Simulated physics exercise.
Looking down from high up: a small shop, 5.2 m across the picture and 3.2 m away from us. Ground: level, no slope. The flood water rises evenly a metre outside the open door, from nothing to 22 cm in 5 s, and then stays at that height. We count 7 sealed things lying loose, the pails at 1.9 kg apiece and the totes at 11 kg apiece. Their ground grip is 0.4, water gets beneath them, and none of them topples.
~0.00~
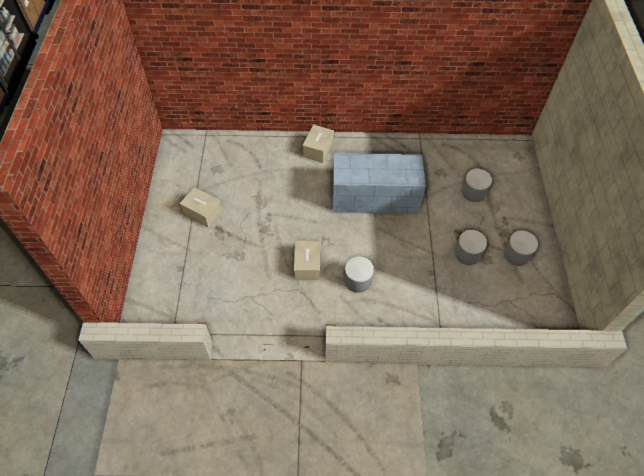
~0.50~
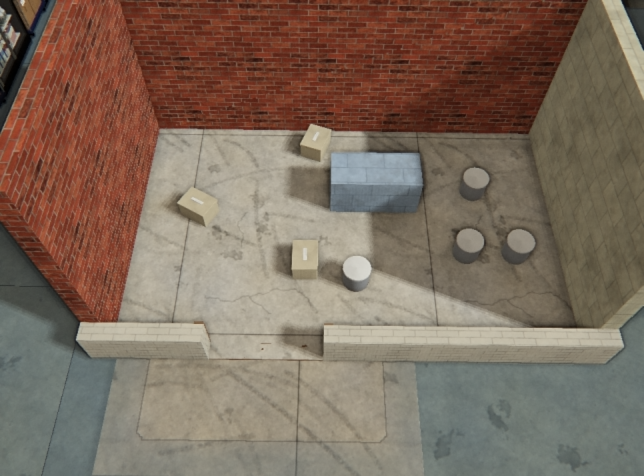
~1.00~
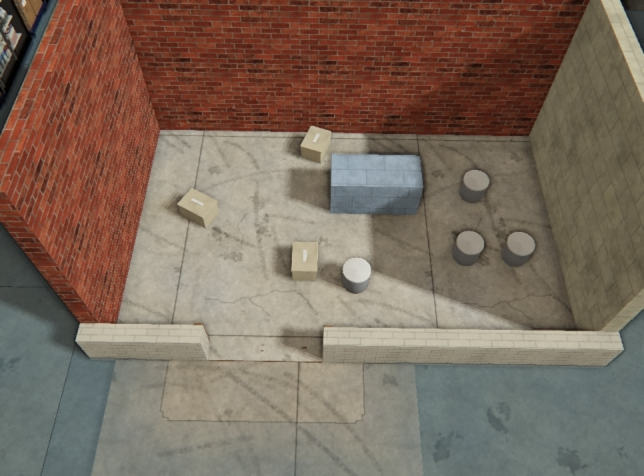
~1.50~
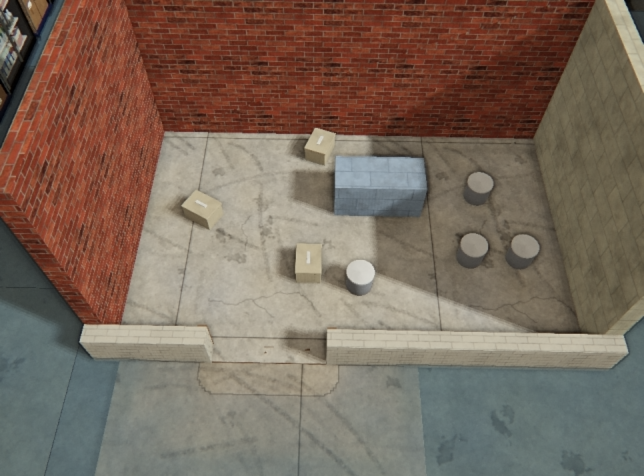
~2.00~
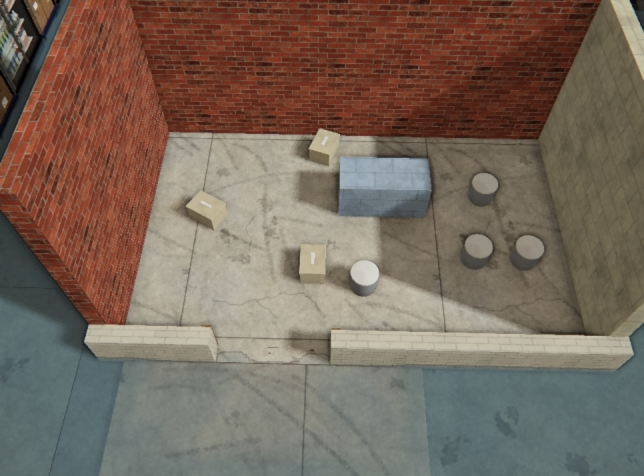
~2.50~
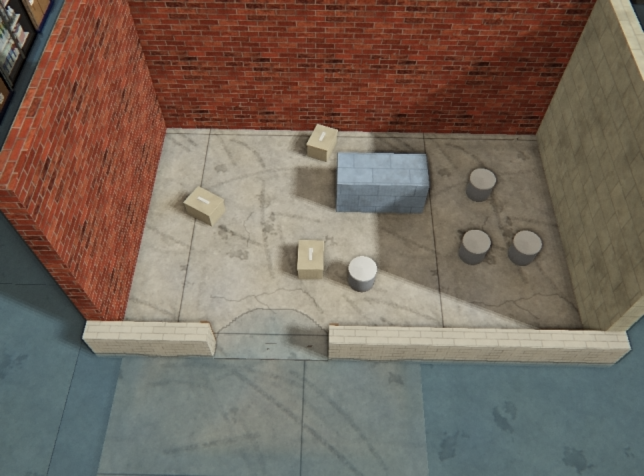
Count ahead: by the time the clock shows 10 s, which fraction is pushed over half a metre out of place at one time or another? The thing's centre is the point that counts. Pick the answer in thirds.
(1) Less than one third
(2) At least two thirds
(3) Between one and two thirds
The answer is 2.
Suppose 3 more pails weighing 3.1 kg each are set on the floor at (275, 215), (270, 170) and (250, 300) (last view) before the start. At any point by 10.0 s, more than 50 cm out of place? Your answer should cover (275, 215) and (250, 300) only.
So the first ends up beyond that distance while the second ends up beyond that distance.
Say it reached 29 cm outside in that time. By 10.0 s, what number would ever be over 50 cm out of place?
Under that setup the answer is 7.
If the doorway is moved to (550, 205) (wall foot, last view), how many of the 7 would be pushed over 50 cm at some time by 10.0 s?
5.
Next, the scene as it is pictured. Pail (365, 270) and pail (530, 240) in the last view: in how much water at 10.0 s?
Some 4 cm at the first, some 7 cm at the second.
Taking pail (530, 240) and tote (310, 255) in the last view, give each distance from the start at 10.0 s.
In that order: 80 cm, 200 cm.
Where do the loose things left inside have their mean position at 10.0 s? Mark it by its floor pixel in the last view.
Averaged position, last view: Near pixel (420, 233).
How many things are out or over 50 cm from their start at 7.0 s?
By that time the total stands at 2.
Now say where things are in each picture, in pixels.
In the first picture, a pail at (473, 241), on the bottom; a tote at (200, 202) rests on the ground; water covers 0.0 m2; 0 of 7 have shifted.
In the second picture, a pail at (471, 240), on the bottom; a tote at (197, 201), on the bottom; water covers 0.0 m2; 0 of 7 have shifted.
In the third picture, a pail at (471, 242), on the bottom; a tote at (197, 203) rests on the ground; water covers 0.0 m2; 0 of 7 have shifted.
In the fourth picture, a pail at (475, 245), on the bottom; a tote at (201, 204), on the bottom; 0.0 m2 under water; 0 of 7 have shifted.
In the fifth picture, a pail at (479, 246), on the bottom; a tote at (206, 205), on the bottom; 0.0 m2 under water; 0 of 7 have shifted.
In the sixth picture, a pail at (477, 241), on the bottom; a tote at (204, 201), on the bottom; 0.3 m2 under water; 0 of 7 have shifted.
After 3.5 s 0 of 7 are over 50 cm from their spots; 0 afloat.
After 4.5 s 0 of 7 are over 50 cm from their spots; 0 afloat.
After 7.0 s 2 of 7 are over 50 cm from their spots; 0 afloat.
After 10.0 s 5 of 7 are over 50 cm from their spots, and 5 have been at some point; 6 afloat.
